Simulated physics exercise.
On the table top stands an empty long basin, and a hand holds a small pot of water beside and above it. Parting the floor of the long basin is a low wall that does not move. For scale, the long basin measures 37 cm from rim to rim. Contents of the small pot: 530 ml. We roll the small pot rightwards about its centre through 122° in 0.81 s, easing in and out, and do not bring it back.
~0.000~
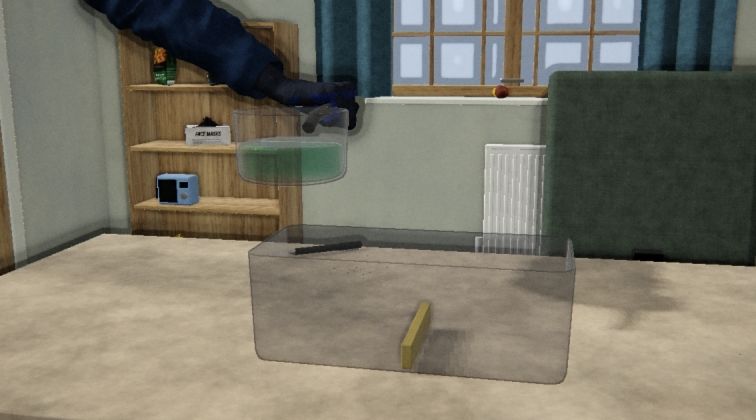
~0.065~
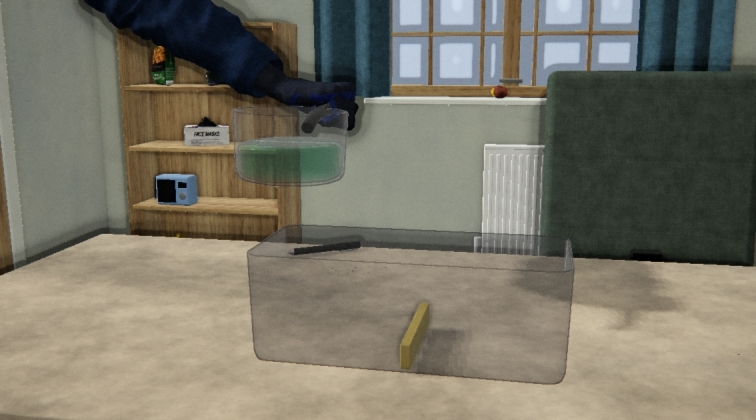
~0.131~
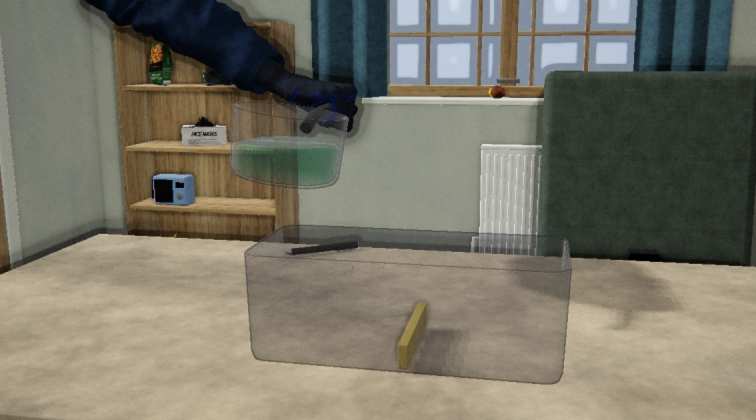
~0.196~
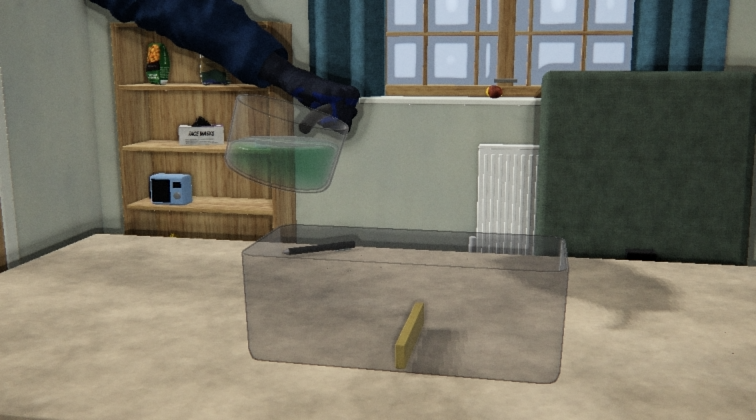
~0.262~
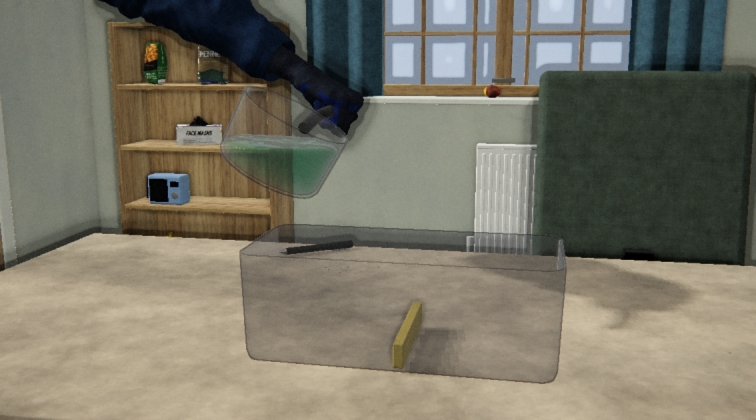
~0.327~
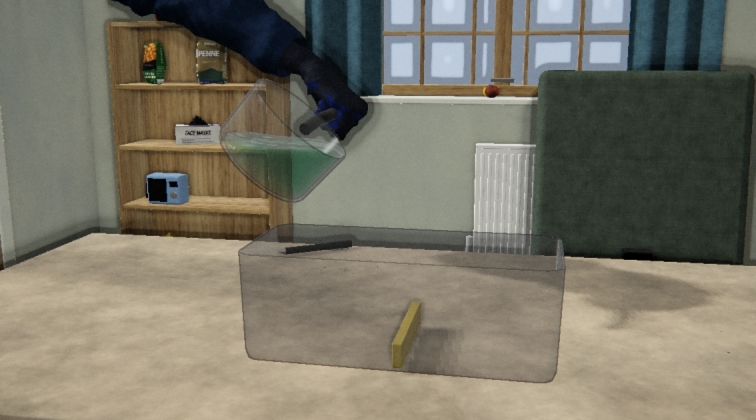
On a pale table top in a room with shelves and a window, a dark-sleeved arm holds a clear pot of green liquid above an empty transparent basin with a low yellowish wall, and steadily tilts the pot rightwards.
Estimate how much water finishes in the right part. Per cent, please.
I would say 12 per cent.
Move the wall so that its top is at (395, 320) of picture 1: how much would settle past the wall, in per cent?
Estimate: Close to 25 per cent.
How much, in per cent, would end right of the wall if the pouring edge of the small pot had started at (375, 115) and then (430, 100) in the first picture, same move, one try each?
In order, 40 and 90 per cent.
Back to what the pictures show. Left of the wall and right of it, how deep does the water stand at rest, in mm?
On the left it stands about 16 mm, on the right about 2 mm.
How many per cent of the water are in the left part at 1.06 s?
That share comes to around 86 in a hundred.
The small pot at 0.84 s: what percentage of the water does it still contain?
Roughly 2 percent remains.
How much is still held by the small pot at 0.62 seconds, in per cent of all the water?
Roughly 26 per cent.
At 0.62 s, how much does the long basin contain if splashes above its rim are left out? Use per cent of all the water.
Roughly 48 percent of it.
Then, 0.62 s in, the tilt is 106° and 25 per cent is still to pour, 48 is left of the wall and 0 right of it.
Then, 0.84 s in, the tilt is 122° and 2 per cent is still to pour, 86 is left of the wall and 6 right of it.
Then, 1.06 s in, the tilt is 122° and 0 per cent is still to pour, 87 is left of the wall and 12 right of it.
Then, 1.31 s in, the tilt is 122° and 0 per cent is still to pour, 87 is left of the wall and 12 right of it.
Finally, 87 per cent lies left of the wall, 12 right of it and 1 outside.
